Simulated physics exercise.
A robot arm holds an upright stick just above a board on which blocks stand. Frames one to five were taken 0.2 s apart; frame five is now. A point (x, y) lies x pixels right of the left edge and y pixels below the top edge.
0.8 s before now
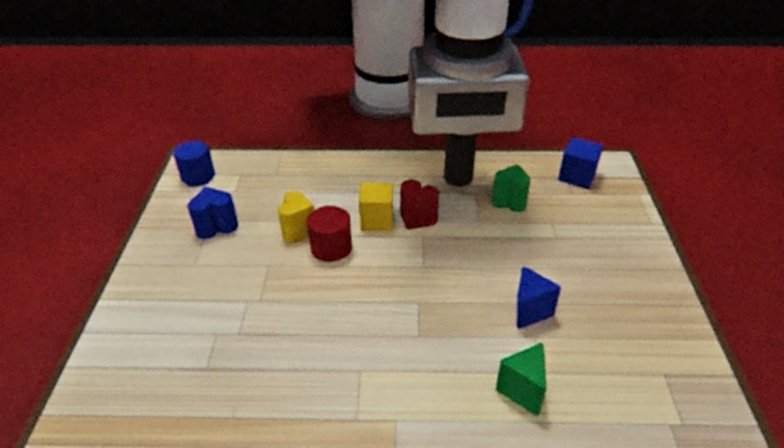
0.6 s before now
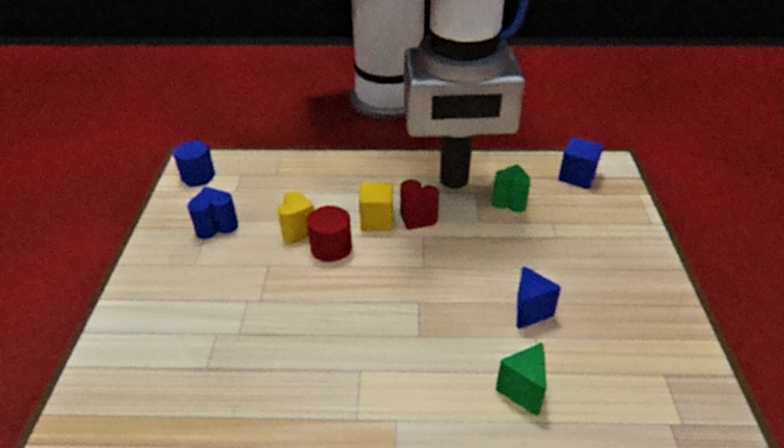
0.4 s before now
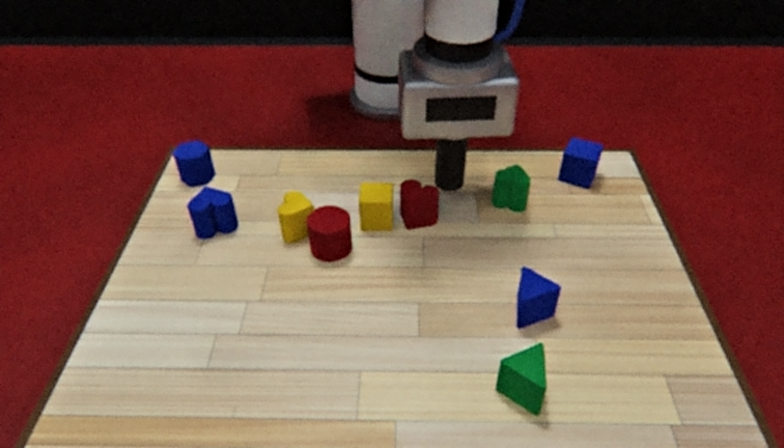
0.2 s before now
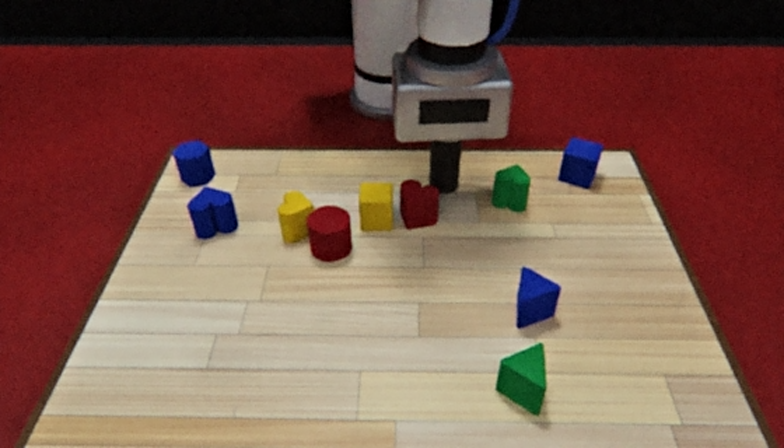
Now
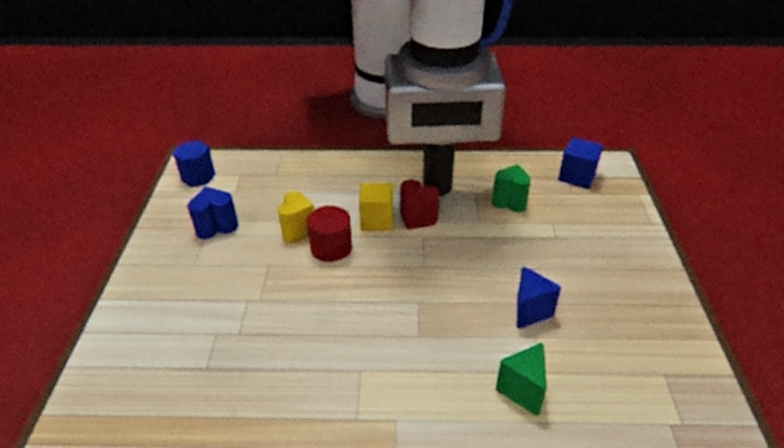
A robot arm holding an upright dark stick slid slightly left, edging closer to the red heart block near the back of a wooden board, while the scattered blue, yellow, red and green blocks stayed still.
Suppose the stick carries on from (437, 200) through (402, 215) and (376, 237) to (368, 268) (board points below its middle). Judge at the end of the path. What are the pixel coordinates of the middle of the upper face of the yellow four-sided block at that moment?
It should be at (338, 203) by then.
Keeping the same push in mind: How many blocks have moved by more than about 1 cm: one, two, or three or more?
Moved: 3 or more.
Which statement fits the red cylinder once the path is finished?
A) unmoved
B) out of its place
The answer is B.
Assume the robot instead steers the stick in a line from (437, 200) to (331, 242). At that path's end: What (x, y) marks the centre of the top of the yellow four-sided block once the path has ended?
The middle of the upper face of the yellow four-sided block will lie at about (299, 203) in the picture.
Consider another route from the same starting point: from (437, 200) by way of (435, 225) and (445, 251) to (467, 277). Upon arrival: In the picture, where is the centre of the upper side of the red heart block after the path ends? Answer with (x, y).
Pixel (409, 205).
The first path, step by step. One third of the way, stick at (402, 202); yellow four-sided block at (362, 195), turned 20° clockwise; red heart block at (398, 205), turned 25° anticlockwise.
Two thirds of the way, stick at (375, 224); red cylinder at (309, 226); yellow four-sided block at (338, 203), turned 75° clockwise; red heart block at (386, 227), turned 55° anticlockwise.
At the end, stick at (367, 255); red cylinder at (308, 227); yellow four-sided block at (338, 203), turned 80° clockwise; red heart block at (390, 253), turned 80° anticlockwise; green heart block in place.
